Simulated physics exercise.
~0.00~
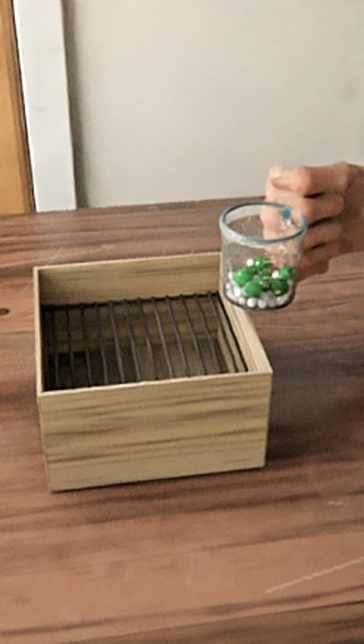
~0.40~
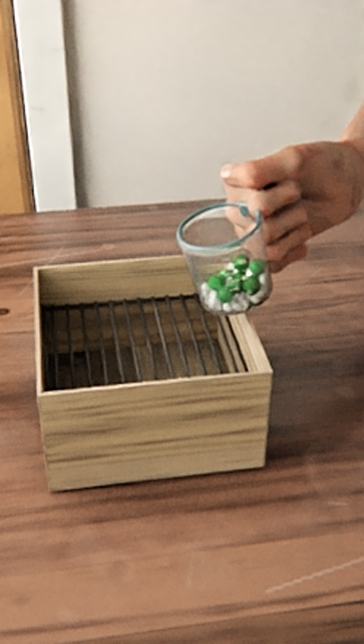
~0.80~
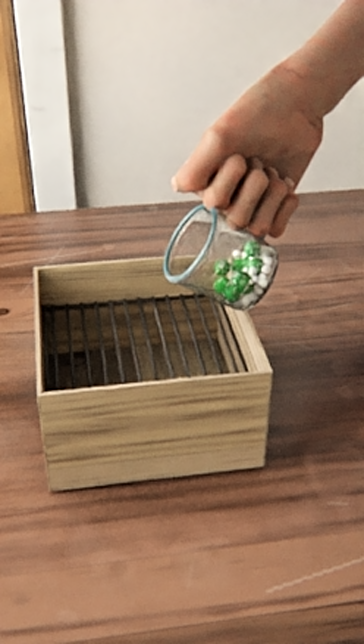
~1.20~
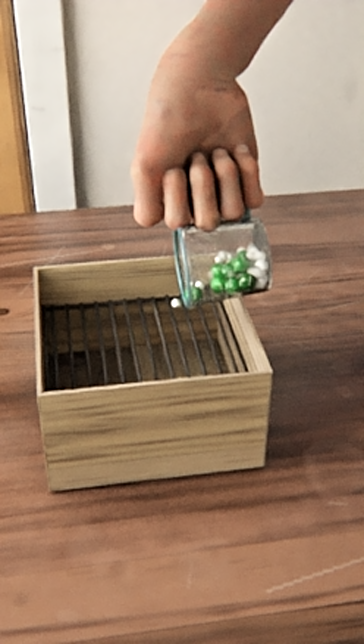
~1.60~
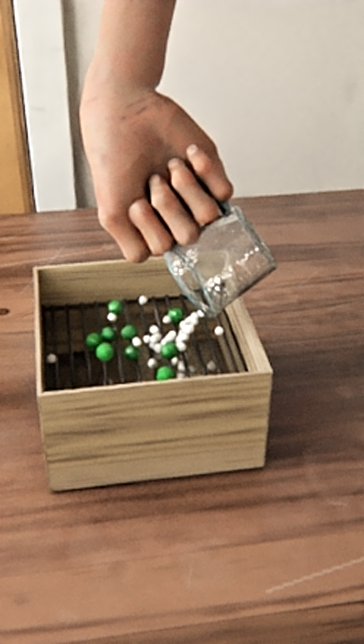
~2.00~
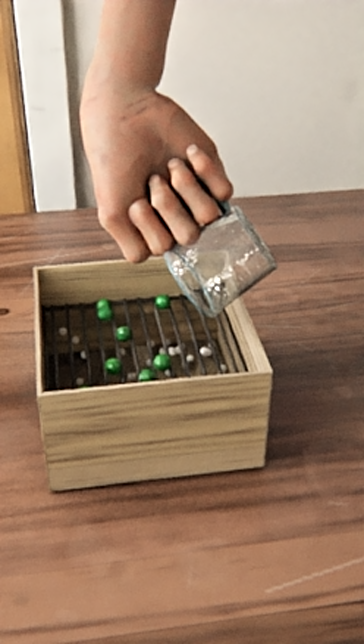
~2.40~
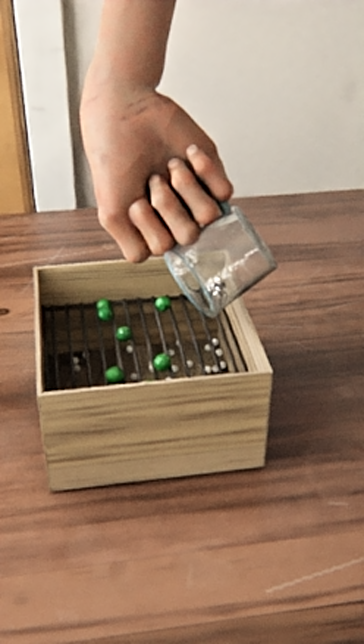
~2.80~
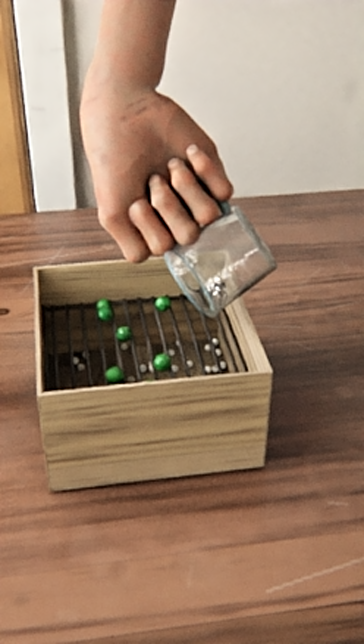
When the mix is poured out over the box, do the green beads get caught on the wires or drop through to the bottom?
The green beads get caught on top of the wires. The white ones slip through and end up below the rack.
